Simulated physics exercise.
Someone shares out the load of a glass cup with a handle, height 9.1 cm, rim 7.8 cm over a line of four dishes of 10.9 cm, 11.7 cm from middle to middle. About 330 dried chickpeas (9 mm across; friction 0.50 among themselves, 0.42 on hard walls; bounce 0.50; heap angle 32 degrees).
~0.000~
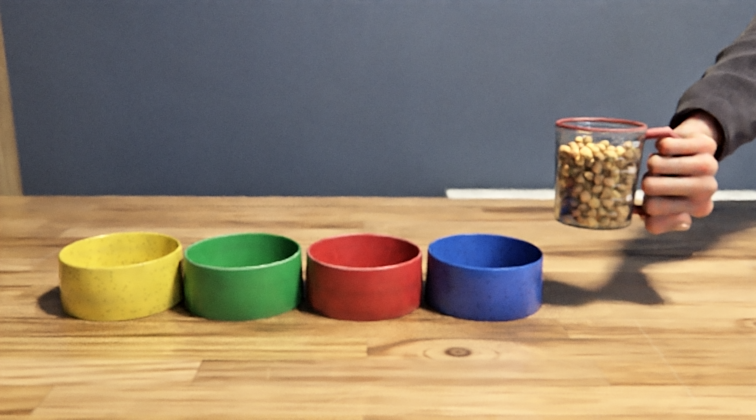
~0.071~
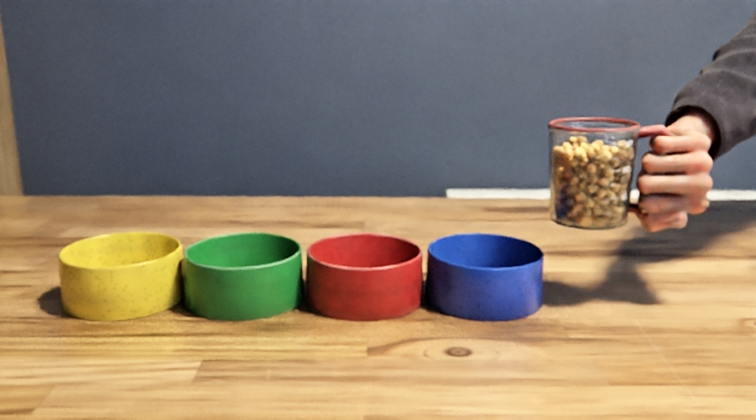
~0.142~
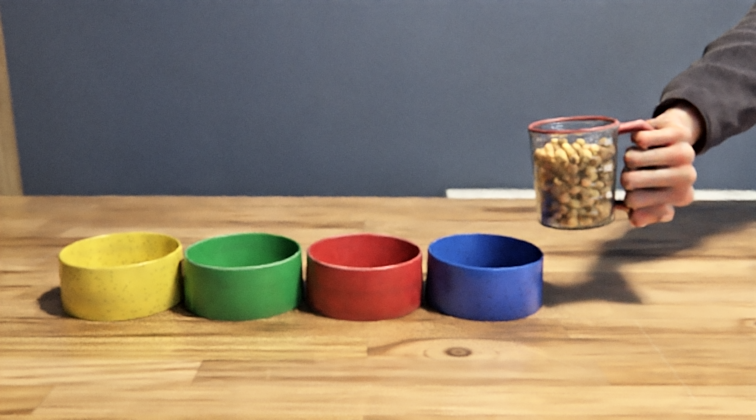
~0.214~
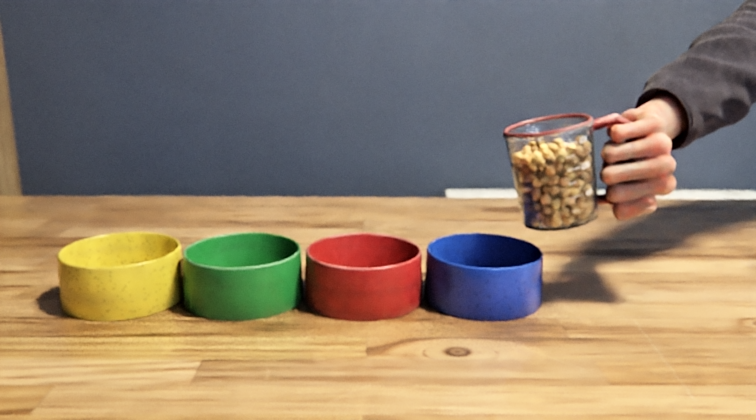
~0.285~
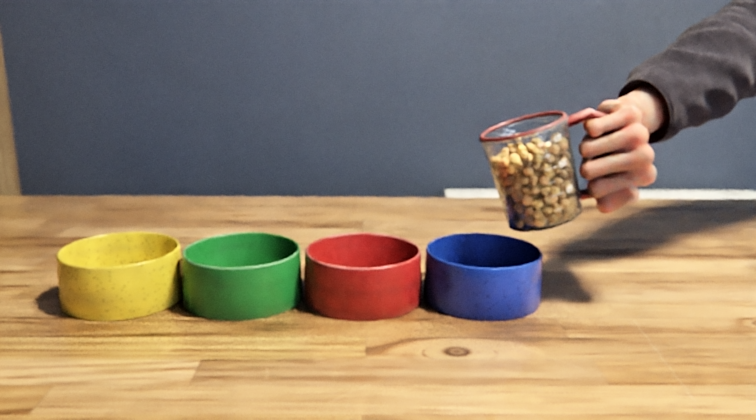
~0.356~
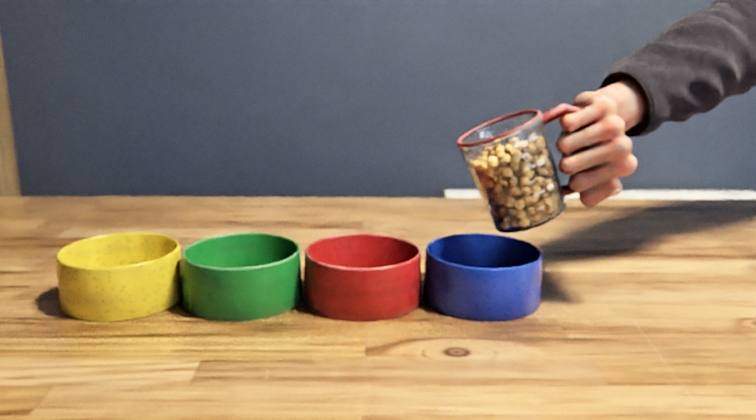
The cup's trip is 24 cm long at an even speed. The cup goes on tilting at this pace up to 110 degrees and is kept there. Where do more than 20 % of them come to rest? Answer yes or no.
Red no, blue no, green yes, yellow no, counter no.
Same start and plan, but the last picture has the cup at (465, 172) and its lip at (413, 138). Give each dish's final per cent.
Red 0; blue 0; green 100; yellow 0.
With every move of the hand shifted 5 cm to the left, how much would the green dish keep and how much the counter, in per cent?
Then: Green 100, counter 0.
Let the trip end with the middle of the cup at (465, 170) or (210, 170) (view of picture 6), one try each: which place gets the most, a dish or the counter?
Most goes to: Red; yellow.
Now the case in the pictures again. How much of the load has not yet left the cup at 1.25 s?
About 90 per cent.
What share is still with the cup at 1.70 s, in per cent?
Roughly 45 per cent.
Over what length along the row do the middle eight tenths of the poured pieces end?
Some 6 cm.
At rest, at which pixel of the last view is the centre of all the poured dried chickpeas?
Around (258, 275).
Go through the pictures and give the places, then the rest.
Cup at (596, 173), tilt 0 degrees, lip at (559, 125), moved 0.0 cm; middle of the pieces at (590, 180); blue dish at (485, 251); red dish at (364, 250); green dish at (243, 250); yellow dish at (121, 250), in the first picture.
Cup at (591, 173), tilt 2 degrees, lip at (552, 126), moved 0.5 cm; middle of the pieces at (585, 180), in the second picture.
Cup at (574, 173), tilt 6 degrees, lip at (531, 129), moved 2.1 cm; middle of the pieces at (569, 180), in the third picture.
Cup at (554, 172), tilt 12 degrees, lip at (506, 134), moved 4.0 cm; middle of the pieces at (550, 180), in the fourth picture.
Cup at (534, 172), tilt 17 degrees, lip at (482, 138), moved 5.8 cm; middle of the pieces at (531, 180), in the fifth picture.
Cup at (514, 172), tilt 23 degrees, lip at (459, 144), moved 7.6 cm; middle of the pieces at (513, 181); blue dish at (483, 251); red dish at (363, 250); green dish at (242, 250); yellow dish at (120, 250). Its pace works out near 75 degrees a second; the hand travels 26 cm a second, in the sixth picture.
After 0.89 s, tilt 64 degrees; cup holds 100 %.
After 1.25 s, tilt 91 degrees; cup holds 90 %, green 10 %.
After 1.70 s, tilt 110 degrees; cup holds 45 %, green 55 %.
At rest (3.2 s), red 0 %, blue 0 %, green 95 %, yellow 0 %, counter 5 %.
